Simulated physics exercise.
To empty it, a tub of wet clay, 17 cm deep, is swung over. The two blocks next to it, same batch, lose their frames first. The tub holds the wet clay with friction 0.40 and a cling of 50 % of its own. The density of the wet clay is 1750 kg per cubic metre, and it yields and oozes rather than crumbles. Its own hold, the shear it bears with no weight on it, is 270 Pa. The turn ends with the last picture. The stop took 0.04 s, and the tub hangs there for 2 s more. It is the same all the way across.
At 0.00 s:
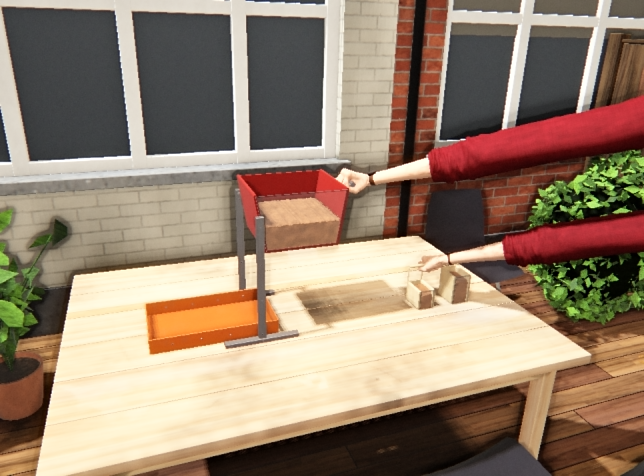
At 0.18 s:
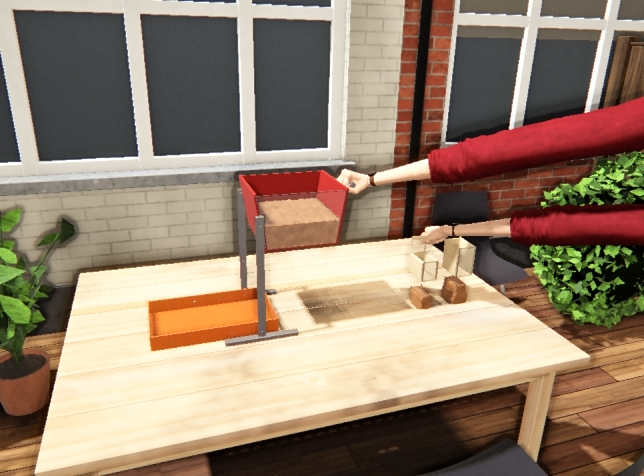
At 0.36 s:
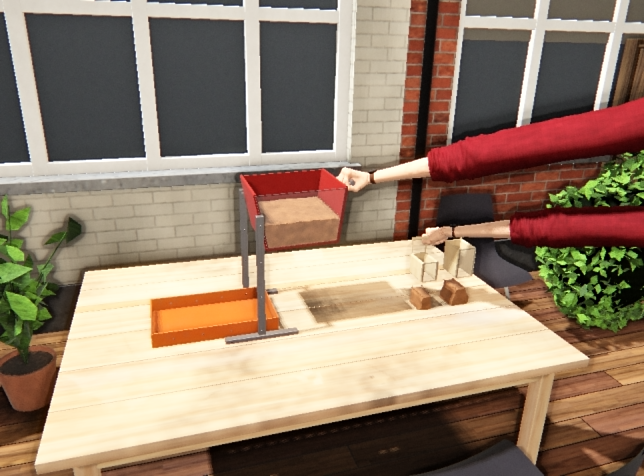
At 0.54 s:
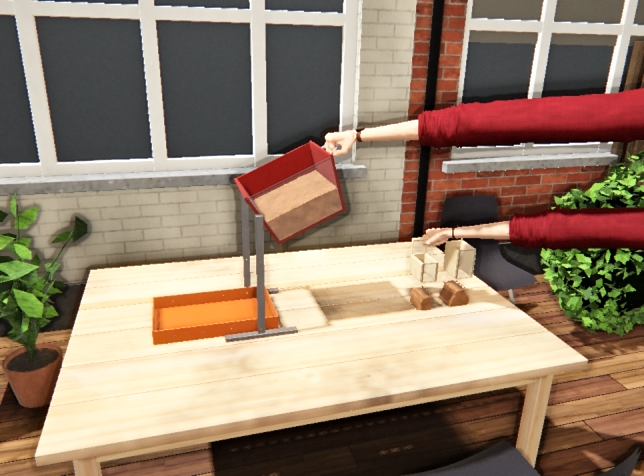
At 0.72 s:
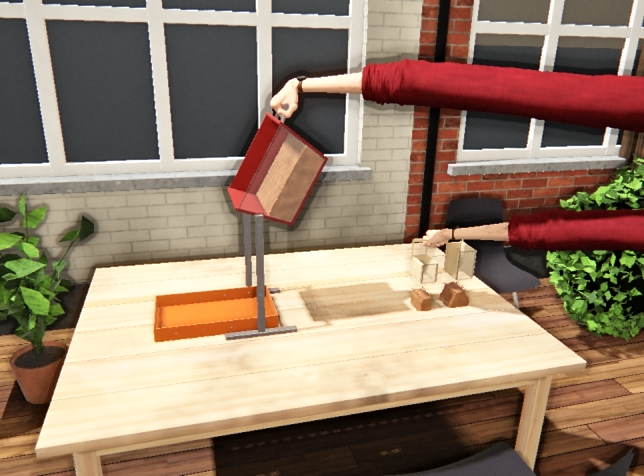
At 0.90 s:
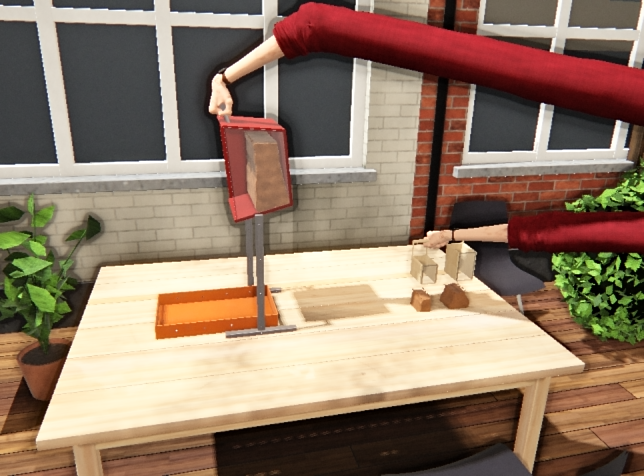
On a wooden table outside brick walls, a hand swings a red tub of clay leftward over its stand.
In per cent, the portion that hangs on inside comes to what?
The portion that hangs on inside is near 37 %.
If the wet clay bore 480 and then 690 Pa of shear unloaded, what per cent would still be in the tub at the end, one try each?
In turn about 40 %, 35 %.
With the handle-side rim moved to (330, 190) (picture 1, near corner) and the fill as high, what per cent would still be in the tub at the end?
Then about 40 %.
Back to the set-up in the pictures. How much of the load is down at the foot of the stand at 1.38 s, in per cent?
Some 55 per cent.
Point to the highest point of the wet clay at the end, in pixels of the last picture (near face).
Near (275, 194).
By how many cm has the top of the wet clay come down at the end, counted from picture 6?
About 16 cm.
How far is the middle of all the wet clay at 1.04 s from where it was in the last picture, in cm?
Roughly 10 cm.
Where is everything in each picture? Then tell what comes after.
In the first frame, handle-side rim at (347, 189), tilt 0 degrees; highest point of the wet clay at (303, 223); test blocks 5.9 cm, 9.3 cm high (left to right).
In the second frame, handle-side rim at (346, 189), tilt 0 degrees; highest point of the wet clay at (302, 222); test blocks 5.9 cm, 8.1 cm high (left to right).
In the third frame, handle-side rim at (345, 187), tilt 2 degrees; highest point of the wet clay at (335, 218); test blocks 5.9 cm, 7.3 cm high (left to right).
In the fourth frame, handle-side rim at (330, 157), tilt 24 degrees; highest point of the wet clay at (334, 188); test blocks 5.8 cm, 7.1 cm high (left to right).
In the fifth frame, handle-side rim at (280, 125), tilt 62 degrees; highest point of the wet clay at (307, 147); test blocks 5.8 cm, 7.0 cm high (left to right).
In the sixth frame, handle-side rim at (223, 129), tilt 95 degrees; highest point of the wet clay at (259, 143); test blocks 5.8 cm, 7.0 cm high (left to right).
By 1.04 s, the tub is at 95 degrees and holds 81 %.
By 1.21 s, the tub is at 95 degrees and holds 40 %.
By 1.38 s, the tub is at 95 degrees and holds 37 %.
By 1.55 s, the tub is at 95 degrees and holds 37 %.
By 2.90 s, at the end, the tub is at 95 degrees and holds 37 %.
